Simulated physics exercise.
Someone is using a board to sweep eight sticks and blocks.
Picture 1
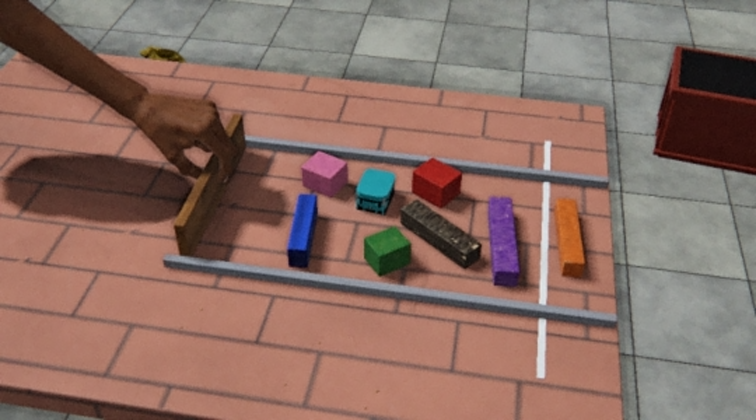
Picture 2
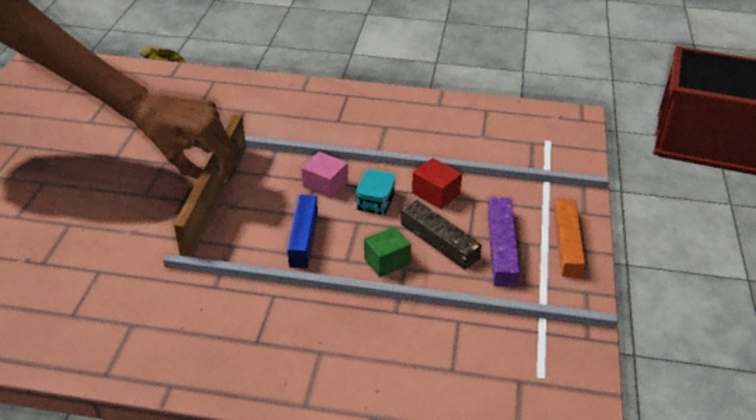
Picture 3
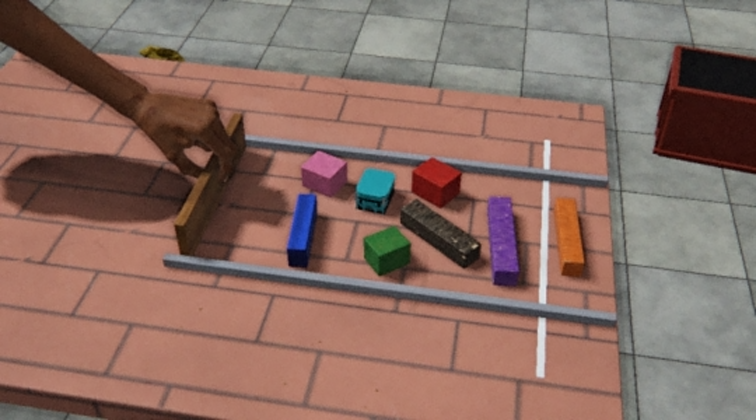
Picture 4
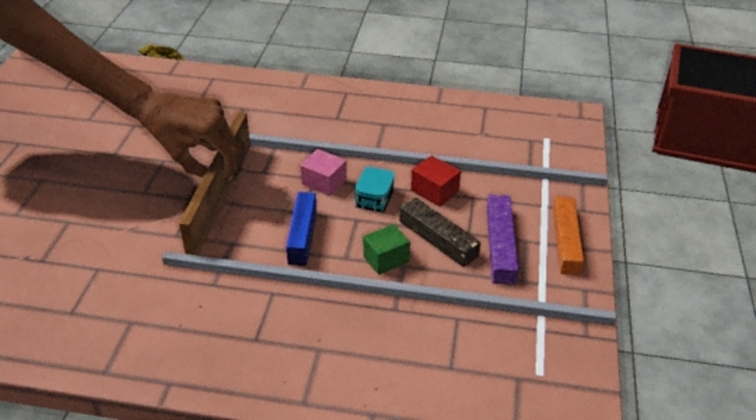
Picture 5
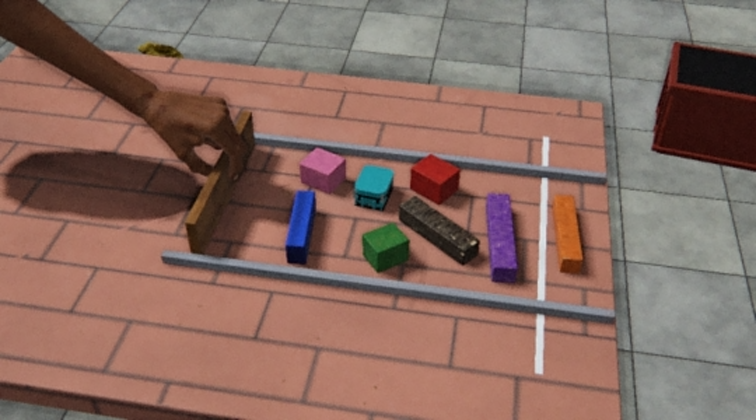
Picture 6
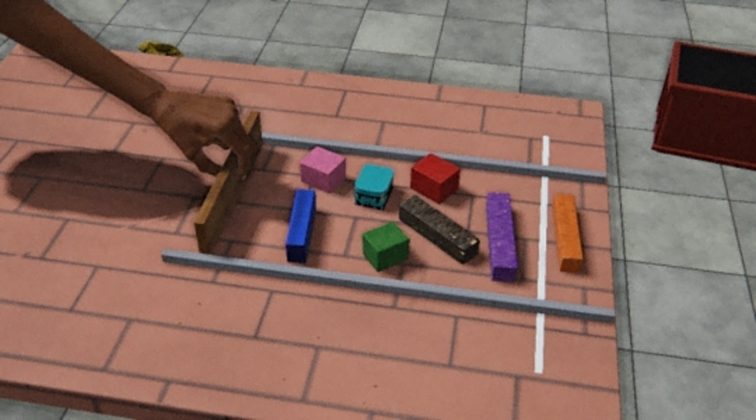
Wooden board held by a hand sliding slightly right between two grey rails, with colourful blocks and bars lying still ahead.
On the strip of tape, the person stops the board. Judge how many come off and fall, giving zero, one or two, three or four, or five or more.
One to two.
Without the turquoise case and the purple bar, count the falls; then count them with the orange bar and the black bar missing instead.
0 in the first case, 1 in the second.
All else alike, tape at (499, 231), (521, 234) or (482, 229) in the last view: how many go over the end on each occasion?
Per try in turn: 0, 1, 0.
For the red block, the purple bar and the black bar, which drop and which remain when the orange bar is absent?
Well, the red block is left in place, the purple bar topples off and the black bar is left in place.
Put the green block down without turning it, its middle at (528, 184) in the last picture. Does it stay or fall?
It simply slips off.
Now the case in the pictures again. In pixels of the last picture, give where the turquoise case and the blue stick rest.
Reading them off: First (567, 218); then (553, 259).
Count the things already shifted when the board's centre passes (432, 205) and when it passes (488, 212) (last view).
First 7, after that 8.
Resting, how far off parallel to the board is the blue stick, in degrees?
The angle is some 0°.
Soon after, none off yet; orange bar at rest near (567, 232); purple bar at rest near (501, 236); black bar at rest near (438, 229).
After that, none off yet; orange bar at rest near (567, 232); purple bar moving near (511, 236); black bar displaced a little near (469, 243).
And then, none off yet; orange bar displaced a little near (592, 232); purple bar displaced about its own width near (577, 243); black bar displaced about its own width near (553, 255).
In the end, the number that fall off is one or two; gone, purple bar and orange bar.
